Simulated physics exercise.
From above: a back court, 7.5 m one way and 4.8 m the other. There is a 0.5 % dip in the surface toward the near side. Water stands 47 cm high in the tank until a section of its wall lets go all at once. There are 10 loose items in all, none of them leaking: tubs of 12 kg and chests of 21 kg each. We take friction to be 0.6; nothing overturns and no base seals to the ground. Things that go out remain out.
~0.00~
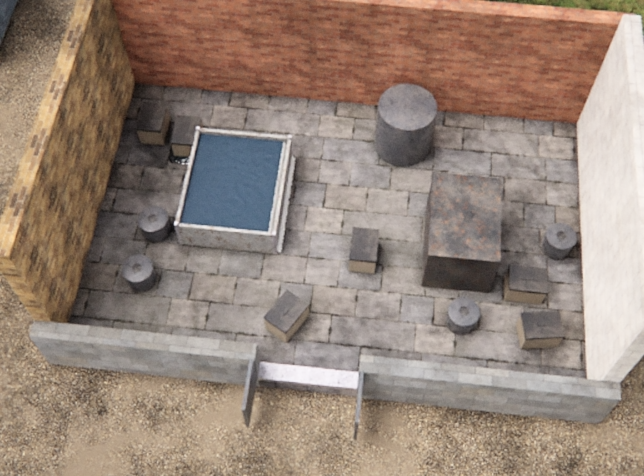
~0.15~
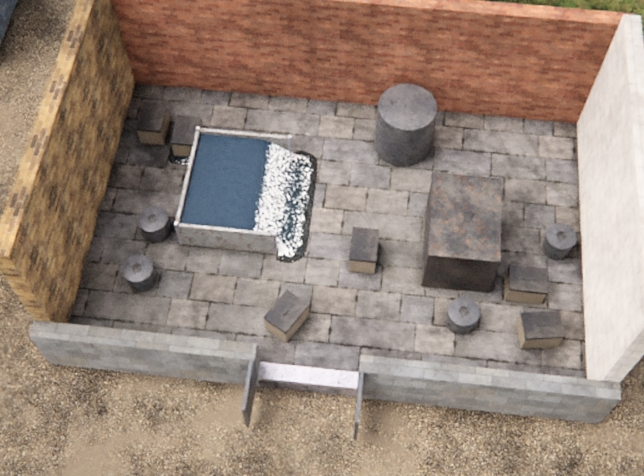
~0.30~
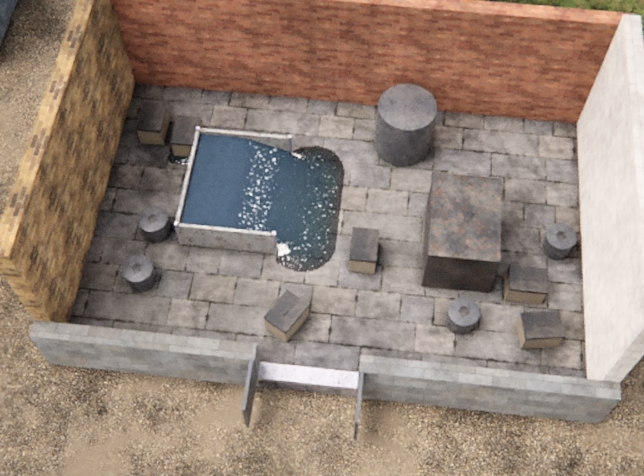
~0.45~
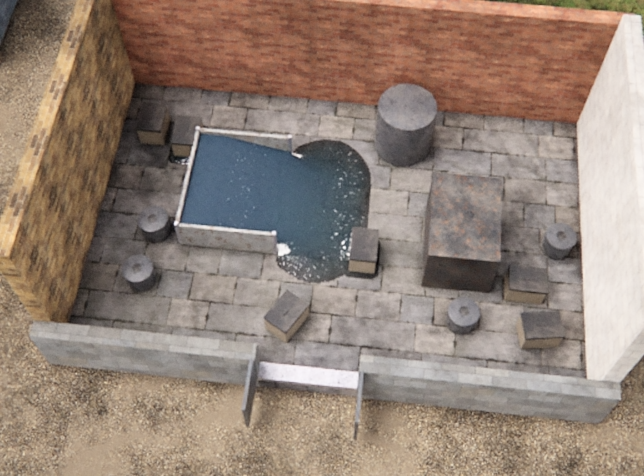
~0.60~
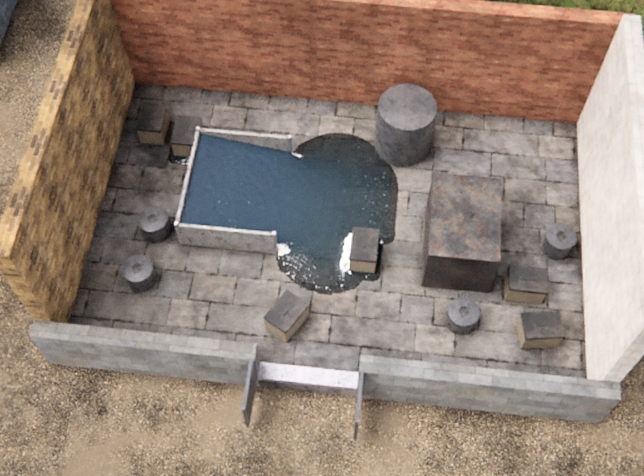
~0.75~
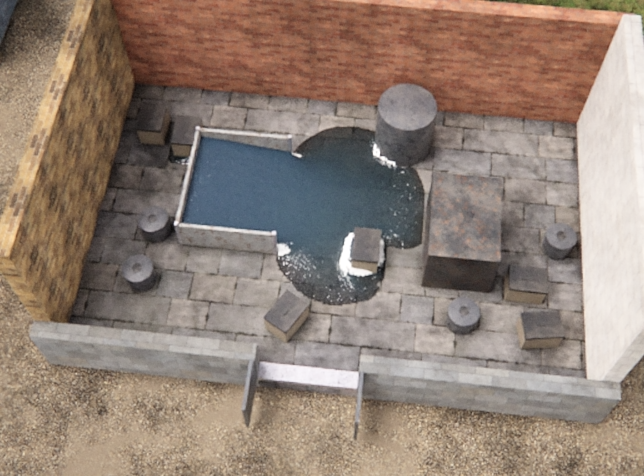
Water pours from the open right side of a tank and spreads across the paved court.
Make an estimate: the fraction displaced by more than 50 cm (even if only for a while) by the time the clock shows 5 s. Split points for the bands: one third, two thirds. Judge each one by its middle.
It does not reach a third.
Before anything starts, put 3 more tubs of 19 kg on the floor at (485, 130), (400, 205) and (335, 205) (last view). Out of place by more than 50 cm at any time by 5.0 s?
Respectively: Doesn't reach it; tops it; tops it.
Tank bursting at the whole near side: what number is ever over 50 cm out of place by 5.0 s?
Result: 2 of them.
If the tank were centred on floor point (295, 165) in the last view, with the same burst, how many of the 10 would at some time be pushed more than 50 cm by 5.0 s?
Result: 0.
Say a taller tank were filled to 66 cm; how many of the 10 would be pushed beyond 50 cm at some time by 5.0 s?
It would come to 2 of them.
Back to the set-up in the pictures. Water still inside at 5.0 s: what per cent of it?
Close to 94 in a hundred parts remain.
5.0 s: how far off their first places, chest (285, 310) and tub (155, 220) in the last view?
In turn: 0 cm, 0 cm.
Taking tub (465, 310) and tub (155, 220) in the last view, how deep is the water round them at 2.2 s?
Close to 1 and 0 centimetres.
After 1.1 s 0 of 10 are over 50 cm from their spots; 0 afloat.
After 2.2 s 1 of 10 are over 50 cm from their spots; 0 afloat.
After 3.5 s 1 of 10 are over 50 cm from their spots; 0 afloat.
After 5.0 s 1 of 10 are over 50 cm from their spots, and 1 have been at some point; 0 afloat.
